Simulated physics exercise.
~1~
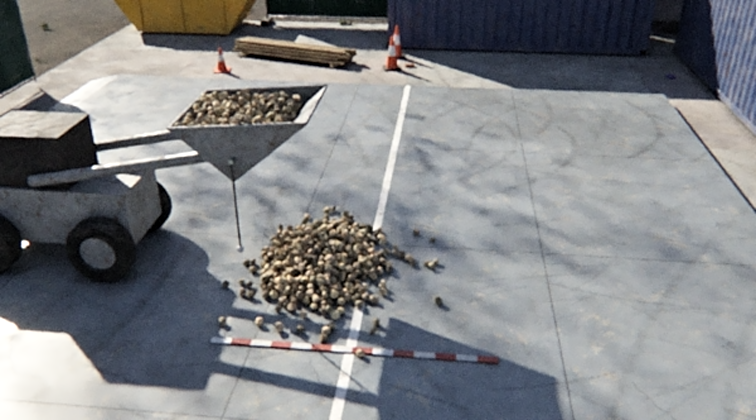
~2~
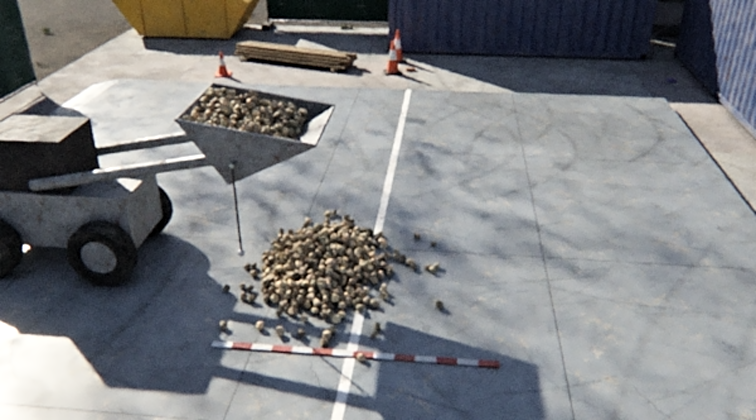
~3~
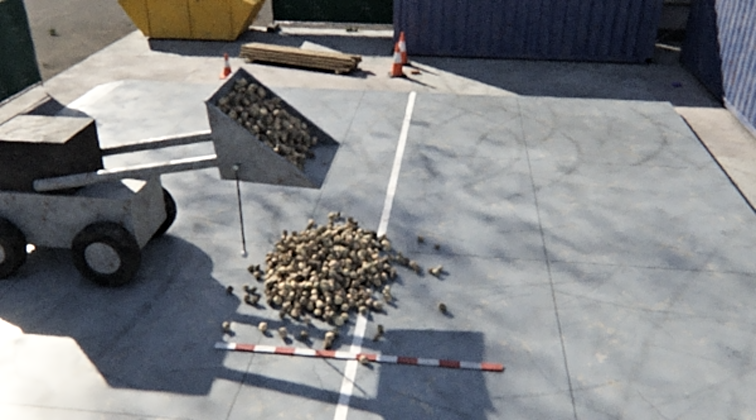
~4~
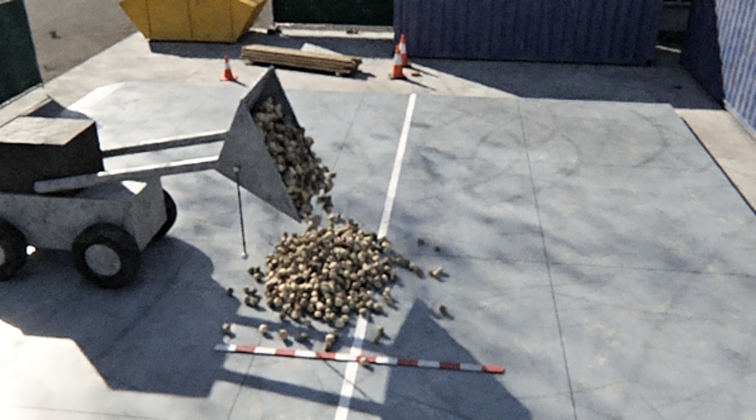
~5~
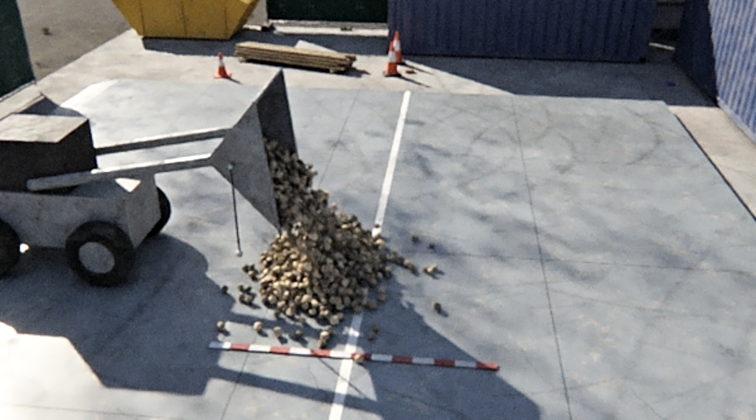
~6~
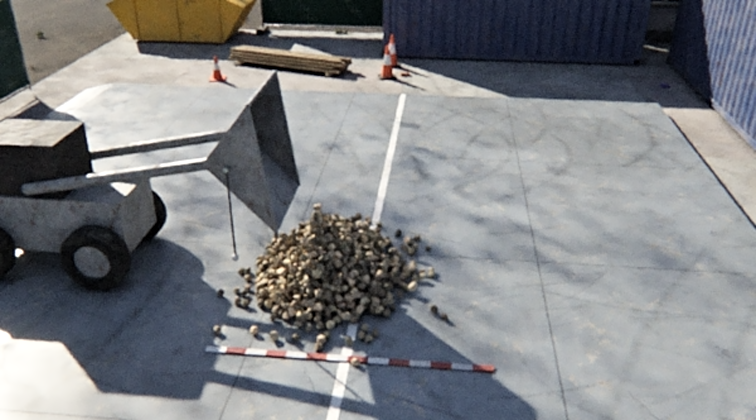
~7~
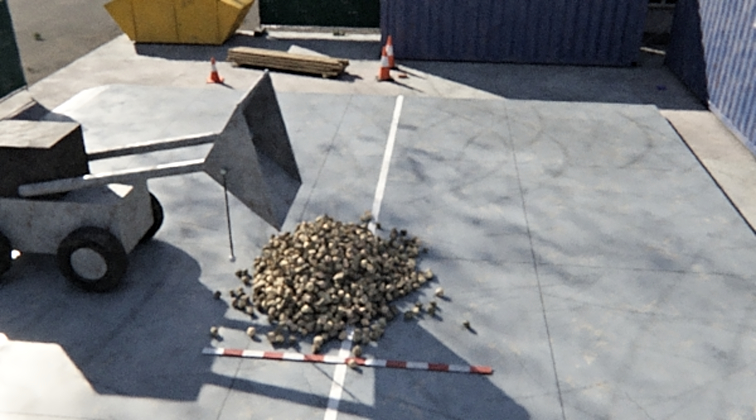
A loader tips its bucket and drops stones onto a pile that spreads across a white line.
